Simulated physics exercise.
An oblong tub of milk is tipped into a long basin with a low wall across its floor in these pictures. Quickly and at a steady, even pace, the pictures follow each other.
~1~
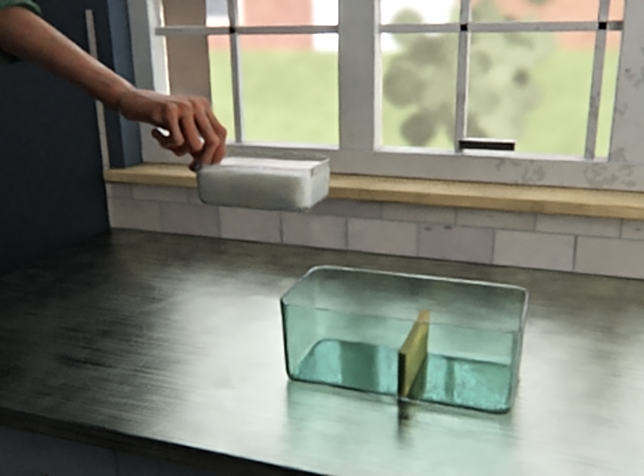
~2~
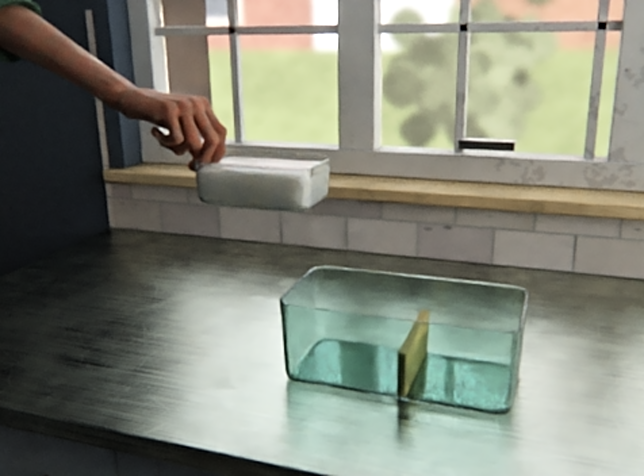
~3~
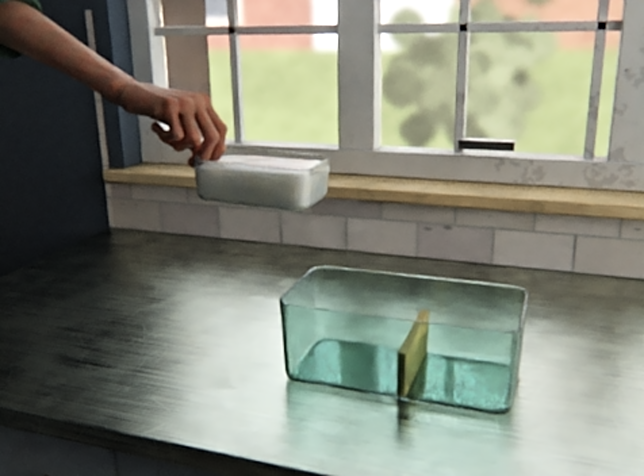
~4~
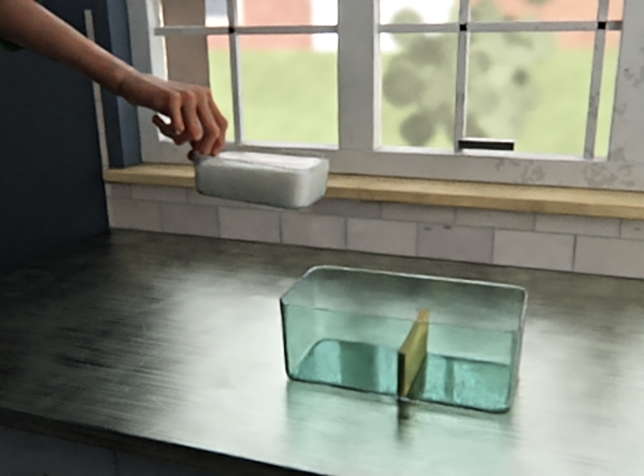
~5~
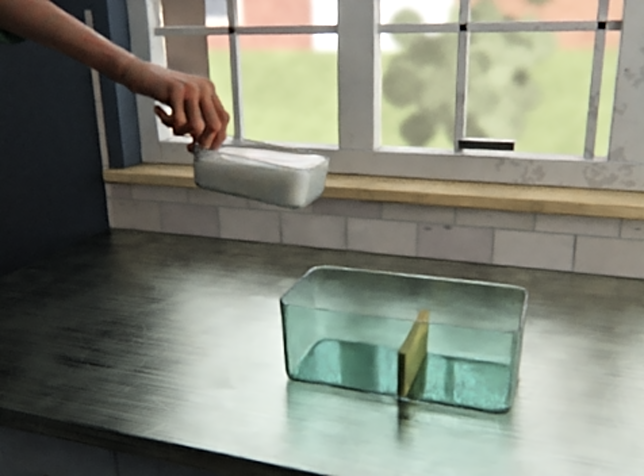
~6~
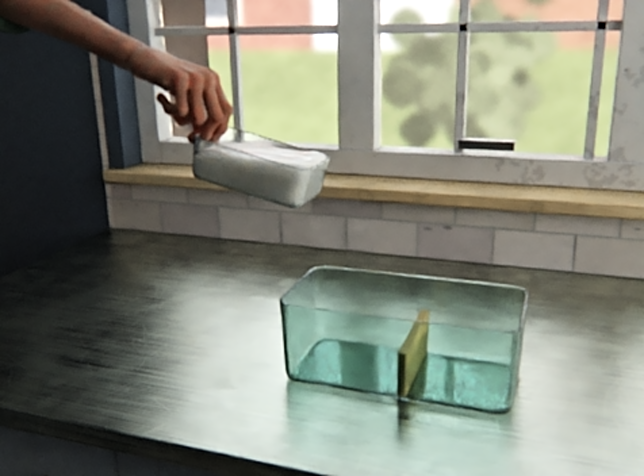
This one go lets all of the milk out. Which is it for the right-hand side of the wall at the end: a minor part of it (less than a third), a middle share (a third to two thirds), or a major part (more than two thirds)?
It holds a middle share.
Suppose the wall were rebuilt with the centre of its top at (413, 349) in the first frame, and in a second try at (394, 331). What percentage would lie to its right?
55 per cent first, then 70 per cent.
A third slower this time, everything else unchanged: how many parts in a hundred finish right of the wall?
About 35 per cent.
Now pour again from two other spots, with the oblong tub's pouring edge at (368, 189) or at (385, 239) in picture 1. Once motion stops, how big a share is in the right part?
You'd get around 80 per cent and then around 85 per cent.
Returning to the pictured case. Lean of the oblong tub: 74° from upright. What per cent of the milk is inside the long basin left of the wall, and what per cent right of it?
Left 10 per cent, right 0 per cent.
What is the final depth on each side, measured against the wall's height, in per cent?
On the left roughly 20, on the right roughly 30.
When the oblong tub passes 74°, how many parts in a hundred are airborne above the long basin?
About 60 %.
A moment on, the oblong tub is tipped part way and 28 per cent is still to pour, 11 is left of the wall and 0 right of it.
Next, the oblong tub is tipped right over and 1 per cent is still to pour, 24 is left of the wall and 59 right of it.
Then the oblong tub is tipped right over and 0 per cent is still to pour, 36 is left of the wall and 53 right of it.
Later the oblong tub is tipped right over and 0 per cent is still to pour, 36 is left of the wall and 53 right of it.
At rest 36 per cent lies left of the wall, 53 right of it and 11 outside.
